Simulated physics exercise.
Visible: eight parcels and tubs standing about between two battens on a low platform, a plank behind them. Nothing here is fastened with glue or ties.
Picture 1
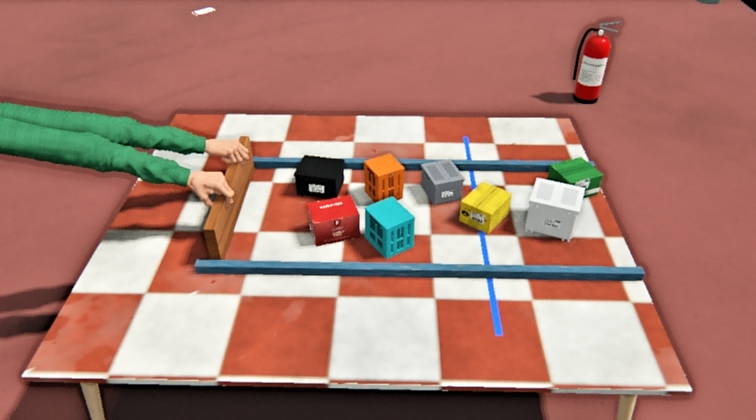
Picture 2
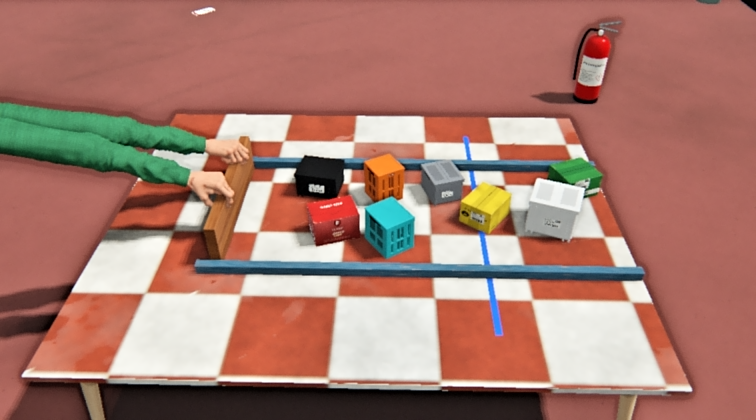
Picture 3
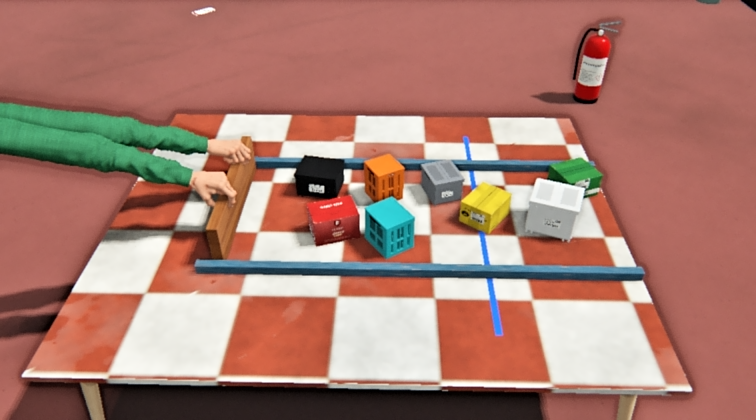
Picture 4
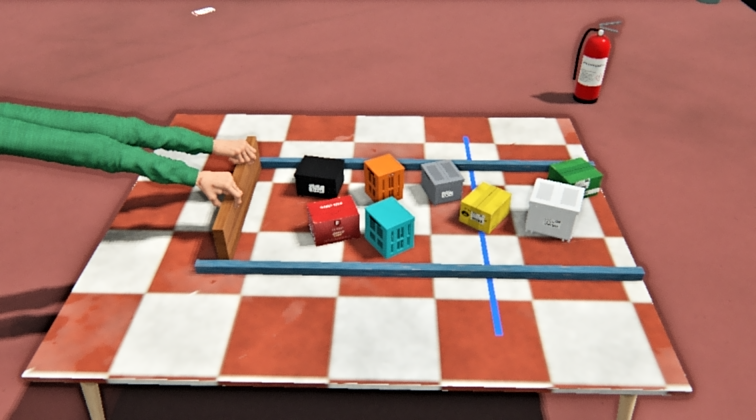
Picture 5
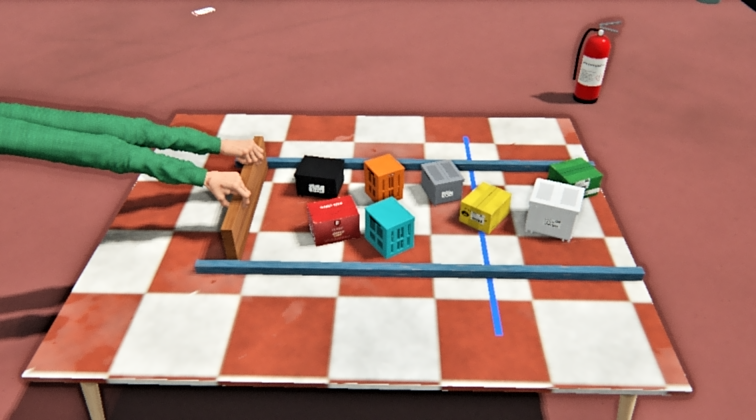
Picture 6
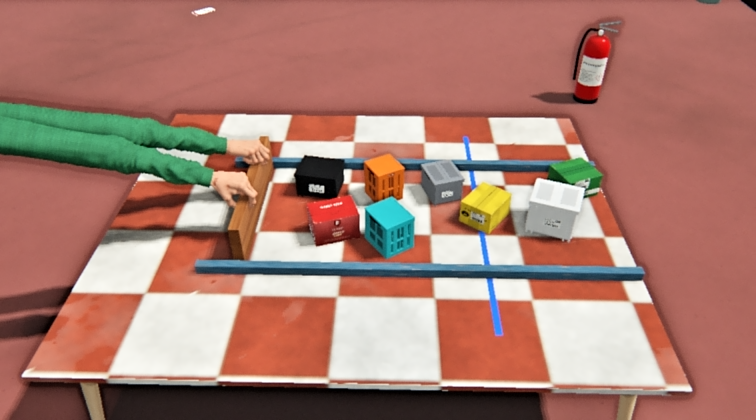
Eight small boxes and crates, black, red, orange, turquoise, grey, yellow, white and green, stand scattered between two blue-grey battens on a red-and-white checkered table, seen from above at an angle. Green-sleeved arms reach in from the left, hands on a wooden plank, while a blue line crosses the right side and a fire extinguisher stands behind. The hands slide the plank slightly rightward; the boxes and camera stay still.
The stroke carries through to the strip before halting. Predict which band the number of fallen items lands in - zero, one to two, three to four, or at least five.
The number that fall lands in the band zero.
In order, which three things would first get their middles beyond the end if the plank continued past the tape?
I'd say the green parcel leads, followed by the white tote, then the grey tote.
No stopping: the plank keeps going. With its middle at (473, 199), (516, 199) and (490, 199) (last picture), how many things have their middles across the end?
Counts per position: 0 / 2 / 1.
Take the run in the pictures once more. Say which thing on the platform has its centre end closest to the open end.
That would be the green parcel.
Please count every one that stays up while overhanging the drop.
The number would be 2.
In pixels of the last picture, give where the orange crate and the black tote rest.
Around (536, 186) and around (496, 178).
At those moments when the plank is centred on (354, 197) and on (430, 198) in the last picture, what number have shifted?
The counts are 5 and 7.
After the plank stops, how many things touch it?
2 in contact.
Soon after, none off yet; green parcel at rest near (574, 180); white tote at rest near (554, 210); yellow parcel at rest near (486, 207).
At rest, the number that fall off is zero.
